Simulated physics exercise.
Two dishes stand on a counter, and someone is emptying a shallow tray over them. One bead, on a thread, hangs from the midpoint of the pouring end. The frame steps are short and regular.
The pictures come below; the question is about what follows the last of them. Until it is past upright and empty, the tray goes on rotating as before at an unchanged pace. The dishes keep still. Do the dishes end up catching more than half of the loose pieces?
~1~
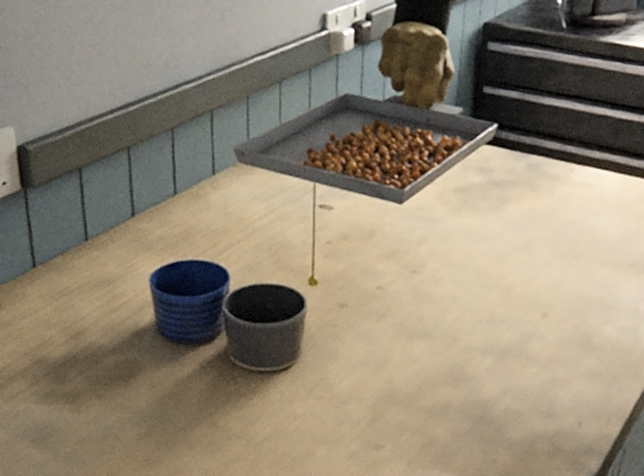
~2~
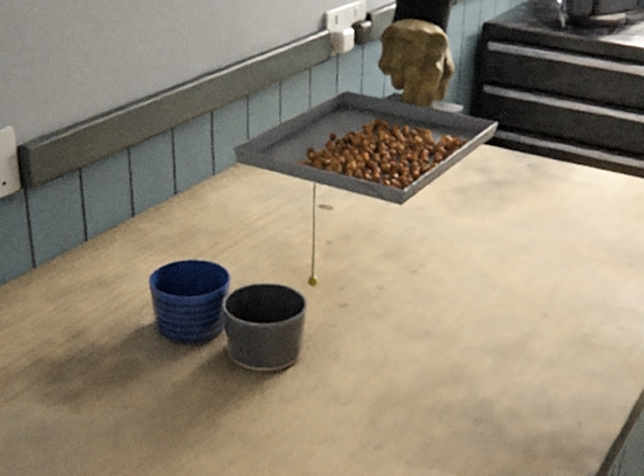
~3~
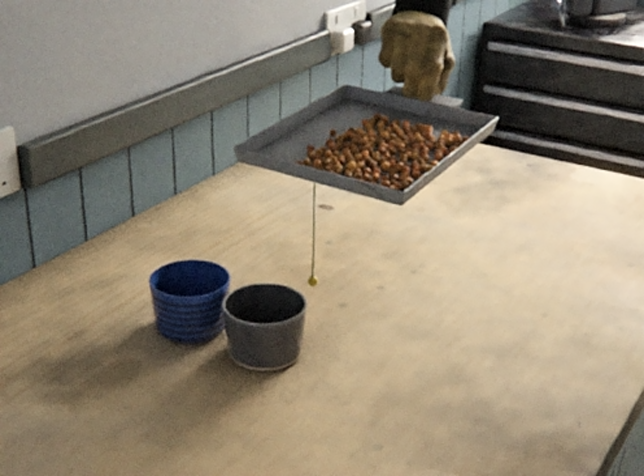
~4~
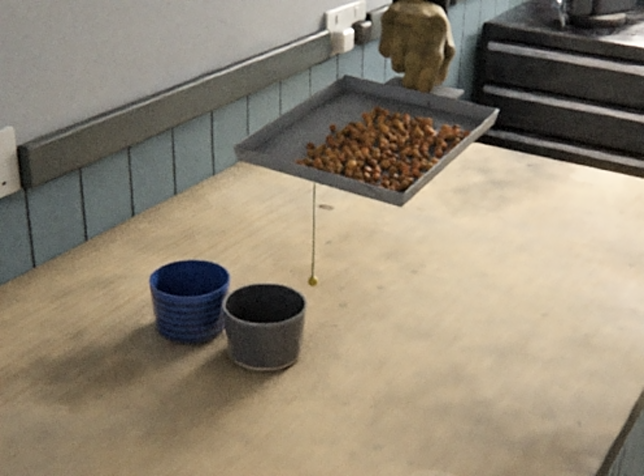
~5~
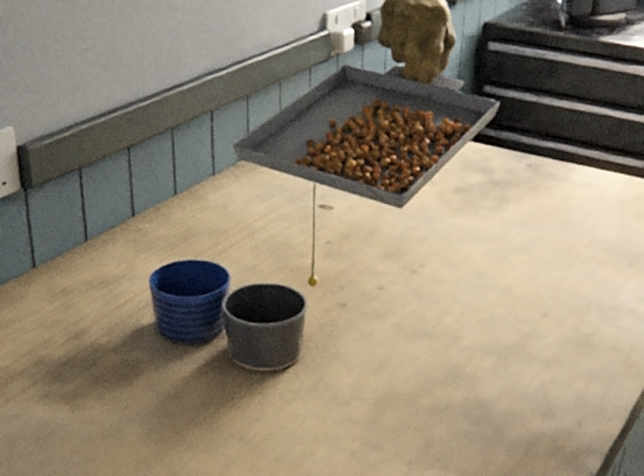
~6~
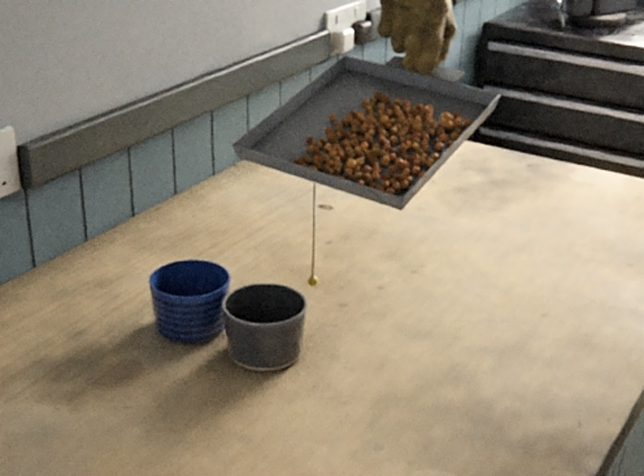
Well, most of the load misses the dishes, as it turns out.
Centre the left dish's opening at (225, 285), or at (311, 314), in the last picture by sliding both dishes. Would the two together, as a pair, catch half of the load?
At place one the minor share; at place two the bulk.
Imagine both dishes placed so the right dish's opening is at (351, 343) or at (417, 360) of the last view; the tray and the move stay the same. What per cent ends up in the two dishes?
It would be roughly 60 per cent, followed by roughly 60 per cent.
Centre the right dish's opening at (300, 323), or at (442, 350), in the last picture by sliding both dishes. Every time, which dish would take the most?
In the first try it's the one on the right, and in the second it's the one on the left.
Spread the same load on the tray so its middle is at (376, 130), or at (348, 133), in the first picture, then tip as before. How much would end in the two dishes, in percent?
From the first start you get 10 in a hundred, from the second 10 in a hundred.
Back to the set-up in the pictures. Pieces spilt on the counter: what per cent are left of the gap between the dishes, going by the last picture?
Around 10 percent of the pieces.
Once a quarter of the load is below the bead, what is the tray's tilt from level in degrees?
Near 100 degrees.
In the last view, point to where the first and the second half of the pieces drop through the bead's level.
Points: About (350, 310), then about (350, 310).
Soon after the last picture, tray tipped steeply; nearly all on the tray; a stray few outside both.
A little later, tray tipped right over; nearly all on the tray; a stray few in the right dish; a stray few outside both; a stray few in the air.
Later still, tray tipped past a quarter turn; a small part in the right dish; most outside both.
At rest, tray tipped past a quarter turn; a small part in the right dish; none in the left dish; most outside both.
